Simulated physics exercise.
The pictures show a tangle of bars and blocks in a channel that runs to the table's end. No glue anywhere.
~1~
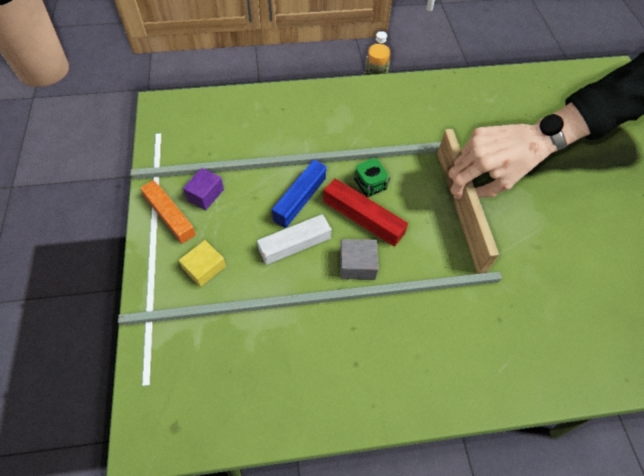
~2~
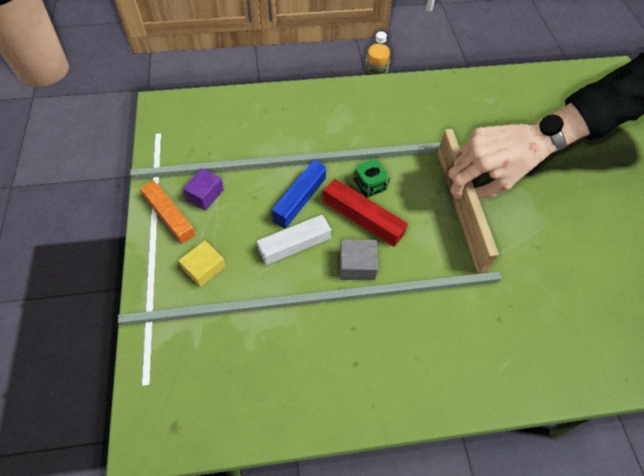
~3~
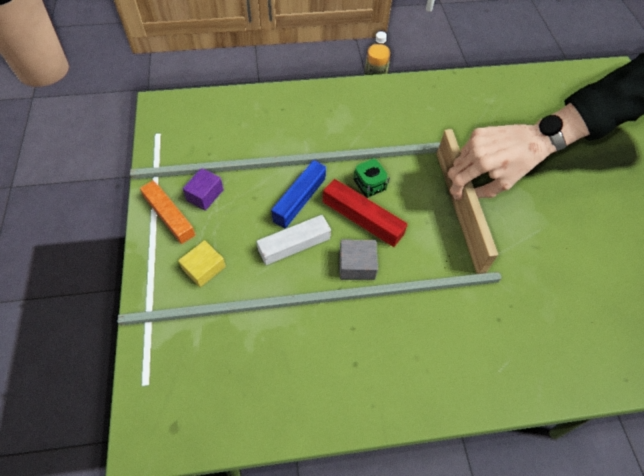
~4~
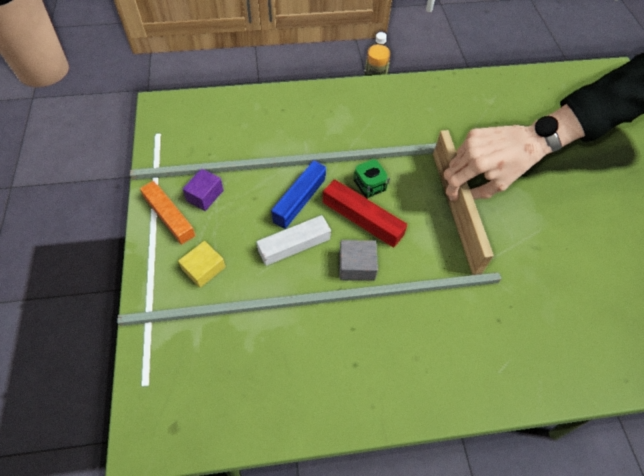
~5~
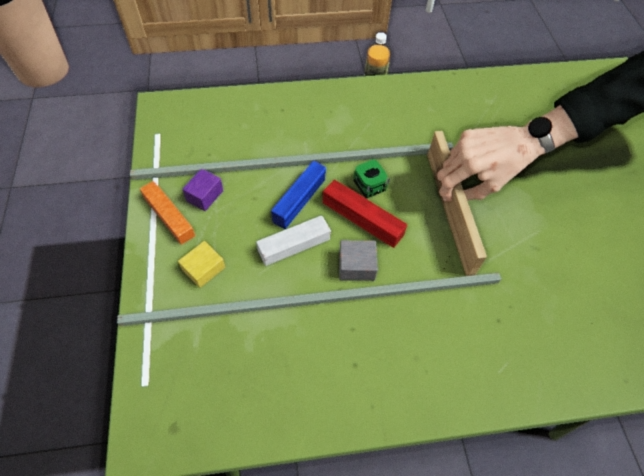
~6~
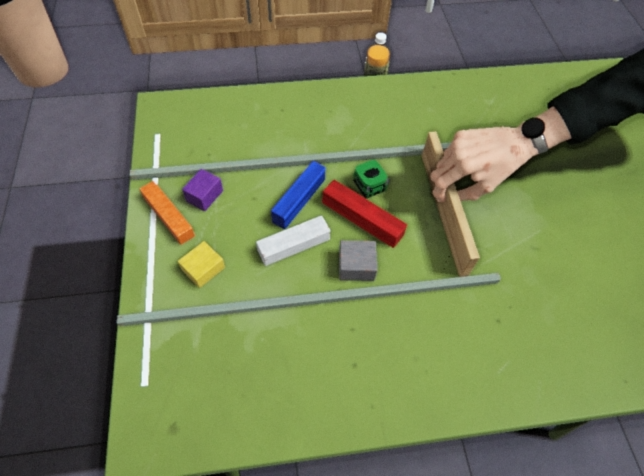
A hand held a wooden board upright between two rails on a green table, then slid it slightly left toward the scattered coloured bars and blocks, which all stayed where they were.
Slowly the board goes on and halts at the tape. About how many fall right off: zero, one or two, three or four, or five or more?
The number that fall off is five or more.
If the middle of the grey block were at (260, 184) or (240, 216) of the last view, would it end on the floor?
In turn it drops off; comes down.
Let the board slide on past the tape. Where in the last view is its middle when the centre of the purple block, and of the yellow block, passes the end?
Near (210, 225) and (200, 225).
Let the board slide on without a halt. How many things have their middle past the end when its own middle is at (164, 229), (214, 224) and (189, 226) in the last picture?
Past the end: 5, 0 and 3.
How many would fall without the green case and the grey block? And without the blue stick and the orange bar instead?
It would be 5 and 3.
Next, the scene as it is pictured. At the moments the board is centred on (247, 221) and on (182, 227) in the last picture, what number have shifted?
8 and 8.
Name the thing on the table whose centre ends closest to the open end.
The red stick ends nearest.
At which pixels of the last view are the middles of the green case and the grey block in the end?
First (139, 196), then (127, 289).
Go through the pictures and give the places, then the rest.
The first picture shows orange bar (168, 211); yellow block (203, 264); purple block (204, 189); board (465, 198); tape (153, 240).
The second picture shows yellow block (202, 264); white bar (294, 240).
The third picture shows purple block (204, 189); green case (371, 178).
The fourth picture shows orange bar (167, 212); board (460, 200).
The fifth picture shows yellow block (202, 264); blue stick (300, 195).
The sixth picture shows orange bar (167, 212); yellow block (202, 264); purple block (203, 190); board (447, 201); tape (152, 241).
Early on, none off yet; orange bar at rest near (167, 212); yellow block at rest near (202, 264); purple block at rest near (203, 190).
A while later, none off yet; orange bar at rest near (165, 213); yellow block travelled about its own width near (164, 275); purple block travelled a little near (185, 194).
Further along, none off yet; orange bar travelled about its own width near (112, 232); yellow block travelled well along near (121, 281); purple block travelled well along near (116, 204).
Finally, the number that fall off is five or more; lost, blue stick, white bar, purple block, yellow block and orange bar.
